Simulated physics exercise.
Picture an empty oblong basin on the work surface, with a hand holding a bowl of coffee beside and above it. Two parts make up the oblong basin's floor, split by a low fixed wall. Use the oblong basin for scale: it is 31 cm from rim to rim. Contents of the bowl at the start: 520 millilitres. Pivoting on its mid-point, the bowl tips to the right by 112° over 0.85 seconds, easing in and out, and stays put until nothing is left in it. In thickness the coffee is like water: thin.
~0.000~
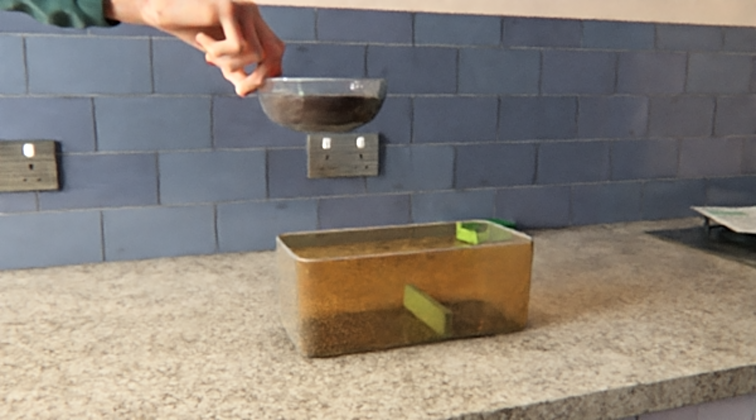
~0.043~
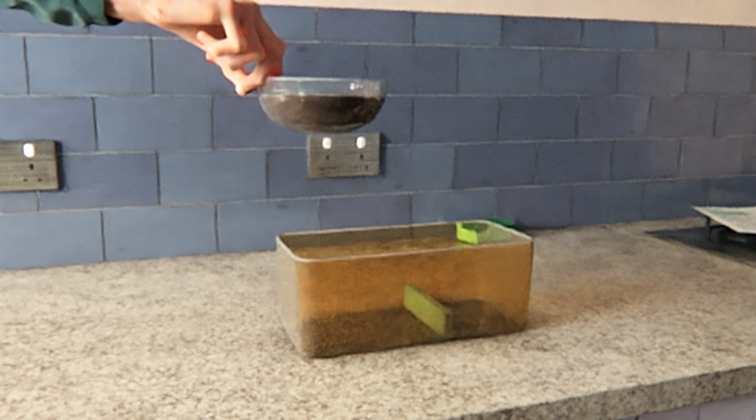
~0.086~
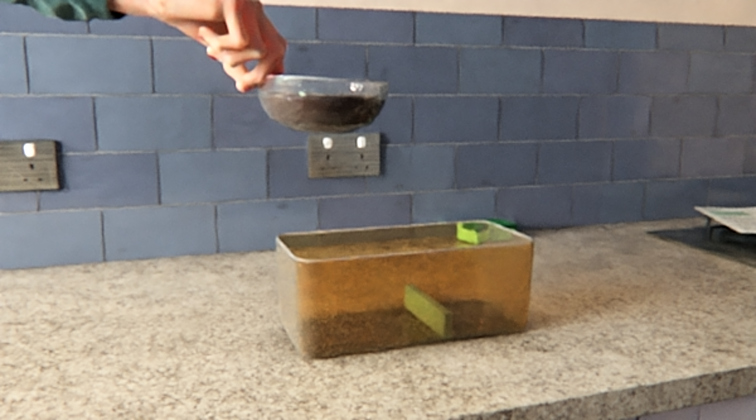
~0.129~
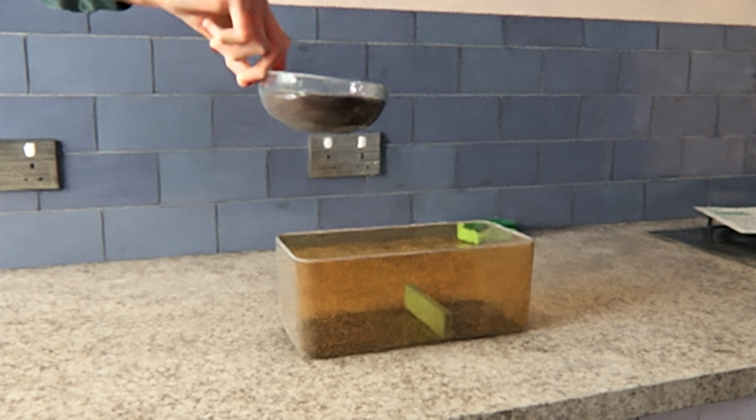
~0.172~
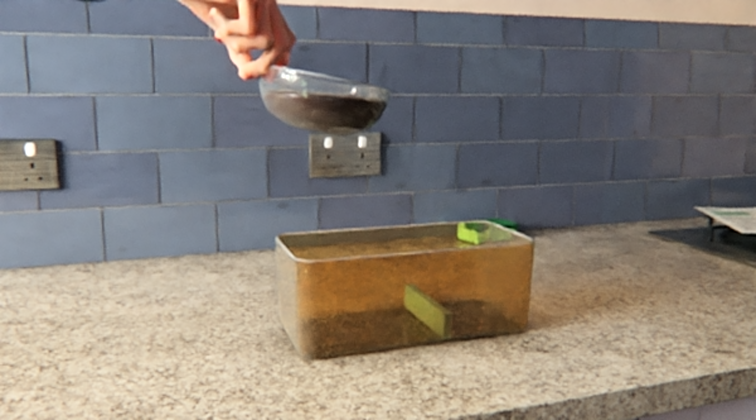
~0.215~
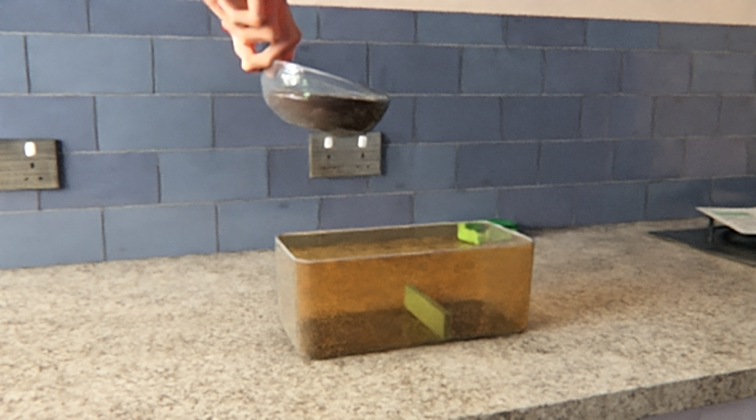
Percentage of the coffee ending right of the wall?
42 per cent.
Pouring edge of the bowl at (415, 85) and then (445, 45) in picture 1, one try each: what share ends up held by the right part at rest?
65 and 65 %.
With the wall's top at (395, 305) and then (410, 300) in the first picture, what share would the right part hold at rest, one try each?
Respectively close to 75 and 60 %.
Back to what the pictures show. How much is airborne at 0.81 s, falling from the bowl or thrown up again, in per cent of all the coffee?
About 4 percent.
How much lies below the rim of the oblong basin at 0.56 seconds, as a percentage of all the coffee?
I reckon close to 24 percent of it.
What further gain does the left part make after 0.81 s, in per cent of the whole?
It comes to some 3 per cent.
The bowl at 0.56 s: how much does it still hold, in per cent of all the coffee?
Roughly 20 percent.
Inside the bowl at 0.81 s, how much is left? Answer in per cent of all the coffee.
Close to 0 percent of the total.
Then, 0.56 s in, the tilt is 82° and 20 per cent is still to pour, 8 is left of the wall and 16 right of it.
Then, 0.81 s in, the tilt is 111° and 0 per cent is still to pour, 54 is left of the wall and 42 right of it.
Then, 1.07 s in, the tilt is 112° and 0 per cent is still to pour, 57 is left of the wall and 42 right of it.
Then, 1.35 s in, the tilt is 112° and 0 per cent is still to pour, 57 is left of the wall and 42 right of it.
Finally, 57 per cent lies left of the wall, 42 right of it and 1 outside.
